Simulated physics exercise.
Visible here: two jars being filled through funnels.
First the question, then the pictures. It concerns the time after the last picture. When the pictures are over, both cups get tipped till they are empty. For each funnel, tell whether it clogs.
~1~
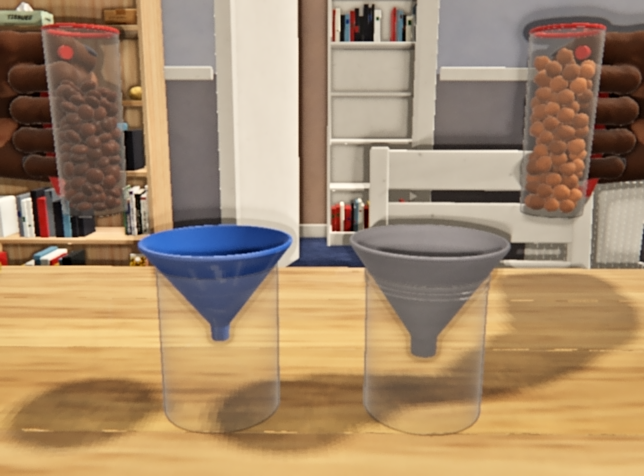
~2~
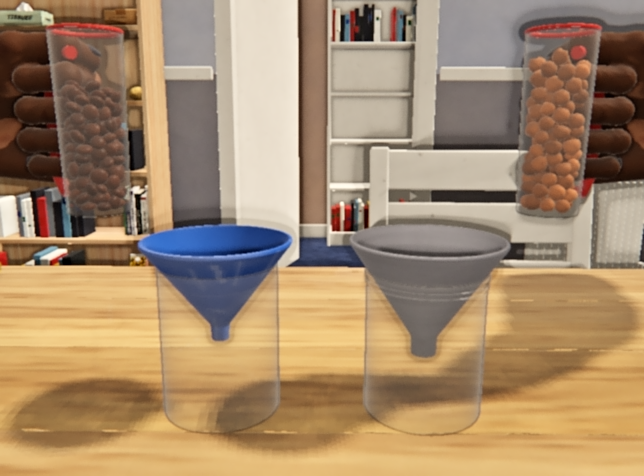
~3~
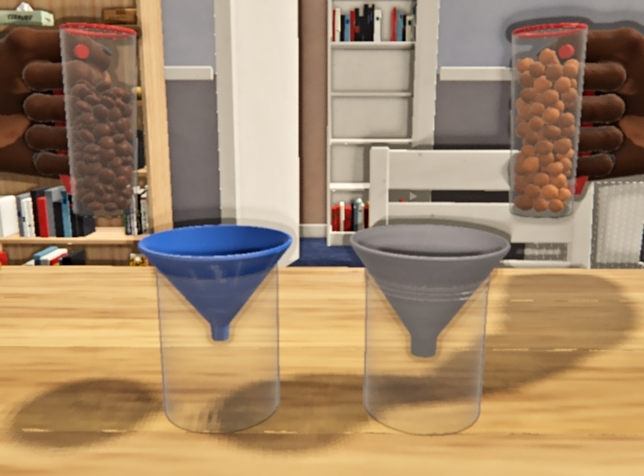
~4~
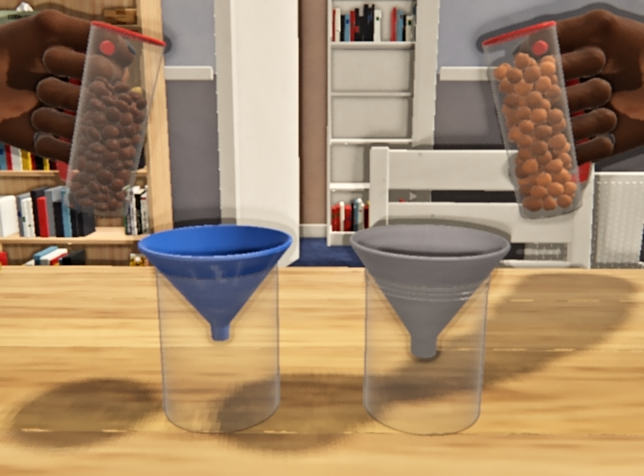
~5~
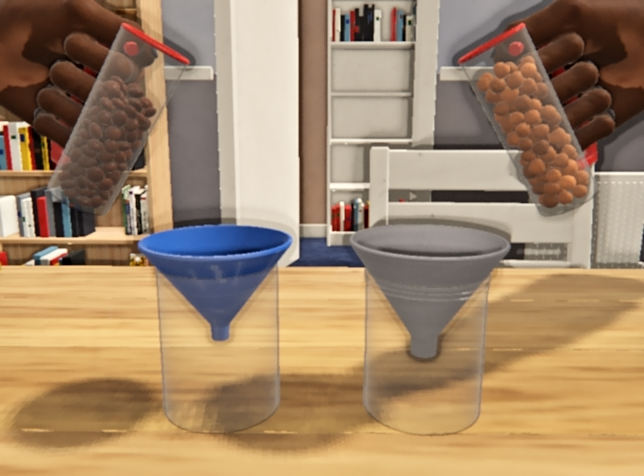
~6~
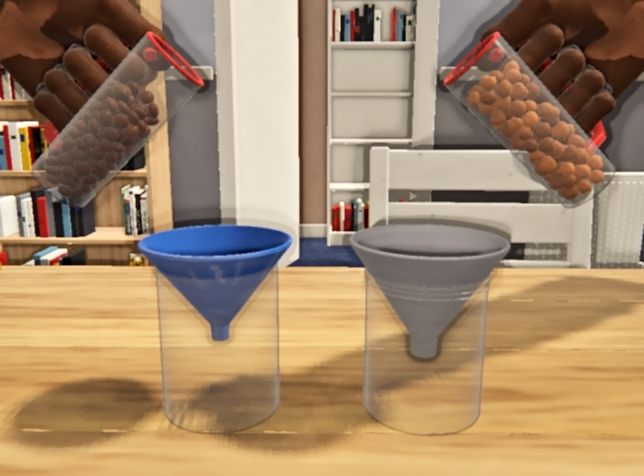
My prediction: Left: Most likely it stops flowing; right: Most likely it stops flowing.
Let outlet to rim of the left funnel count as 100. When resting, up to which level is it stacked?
About 90 per cent.
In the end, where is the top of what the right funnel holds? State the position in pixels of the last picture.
Roughly (395, 265).
Then, 0.42 s past the last view, left, all still in the cup; right, all still in the cup.
Then, 0.78 s past the last view, left, nearly all still in the cup, a stray few in or over the funnel; right, nearly all still in the cup, a stray few in or over the funnel.
Then, 1.10 s past the last view, left, about half still in the cup, about half in or over the funnel; right, about half still in the cup, about half in or over the funnel, a stray few down in the jar.
Finally, left, all stuck in the funnel, none down in the jar; right, nearly all stuck in the funnel, a stray few down in the jar.
